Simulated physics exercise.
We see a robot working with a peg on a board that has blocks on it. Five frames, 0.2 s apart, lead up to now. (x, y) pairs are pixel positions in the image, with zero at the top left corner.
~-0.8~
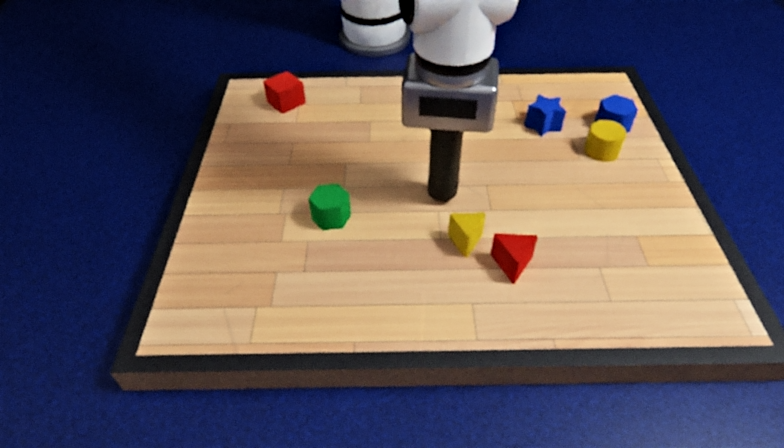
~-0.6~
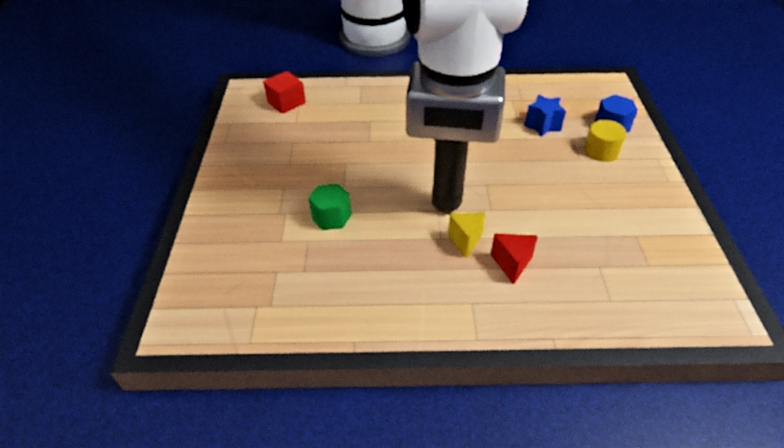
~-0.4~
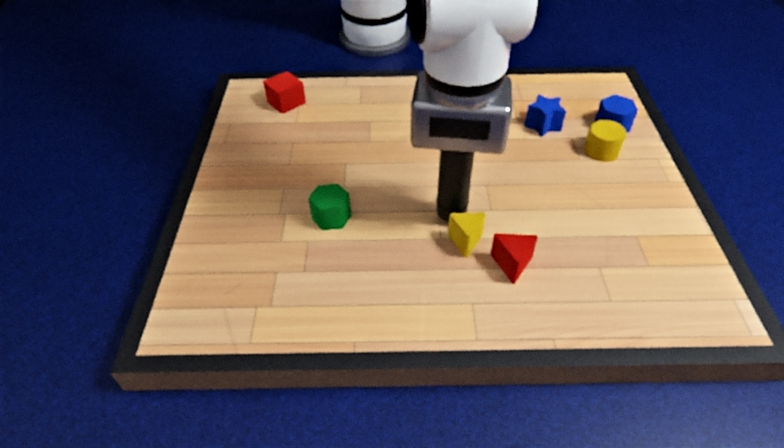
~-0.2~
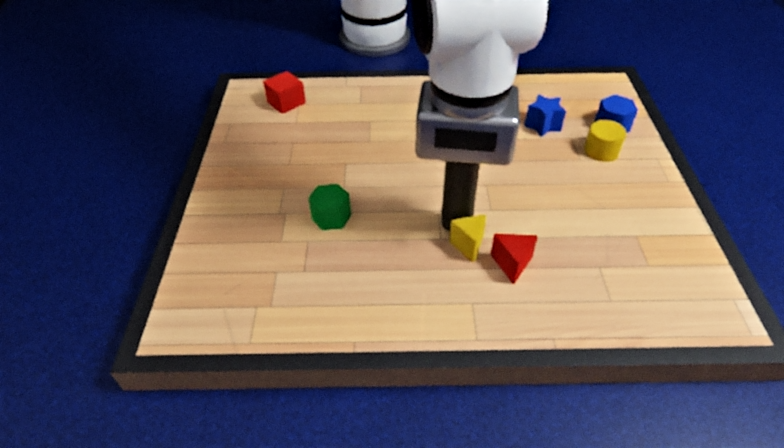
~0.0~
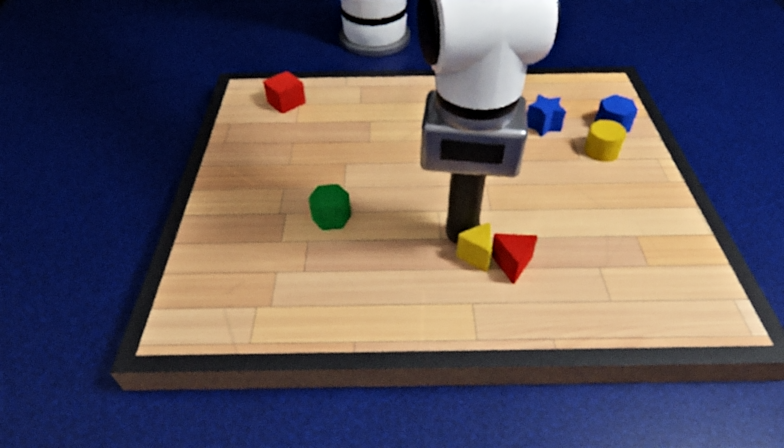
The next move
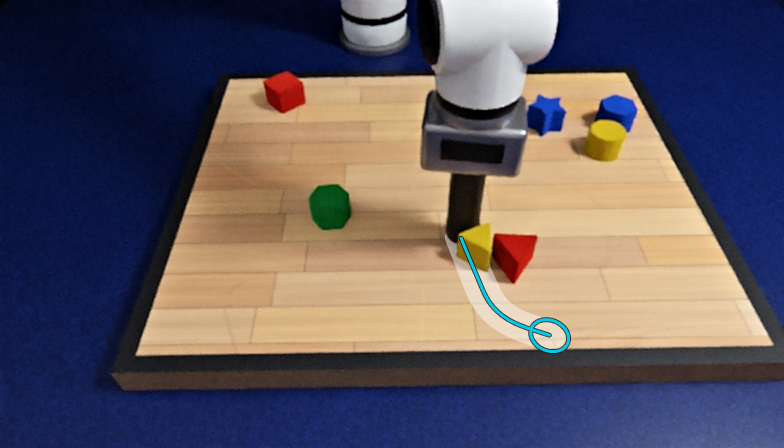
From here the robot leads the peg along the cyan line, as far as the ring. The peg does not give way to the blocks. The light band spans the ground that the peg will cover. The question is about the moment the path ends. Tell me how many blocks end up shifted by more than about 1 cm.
In total, one block gets moved by over 1 cm.
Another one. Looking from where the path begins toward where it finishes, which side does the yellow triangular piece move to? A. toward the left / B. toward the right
A.
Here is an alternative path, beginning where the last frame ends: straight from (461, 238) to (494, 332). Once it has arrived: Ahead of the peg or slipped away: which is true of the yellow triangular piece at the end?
Slid away.
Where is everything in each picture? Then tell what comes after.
Lower end of the peg (443, 192), tops of blocks, yellow triangular piece (468, 220), red triangular piece (517, 243), in the first frame.
Peg (447, 202), blocks as before, in the second frame.
Peg (452, 212), blocks as before, in the third frame.
Peg (456, 222), yellow triangular piece (471, 224), in the fourth frame.
Peg (462, 233), yellow triangular piece (480, 235), red triangular piece (517, 243), in the fifth frame.
The drawn path runs from (461, 238) via (476, 274) and (499, 313), ending at (550, 335).
What follows on the original path. One third of the way, peg (477, 270); yellow triangular piece (506, 269), turned 30° anticlockwise.
Two thirds of the way, peg (500, 308); yellow triangular piece (536, 290), turned 70° anticlockwise.
At the end, peg (551, 331); yellow triangular piece (567, 291), turned 120° anticlockwise; red triangular piece not moved.
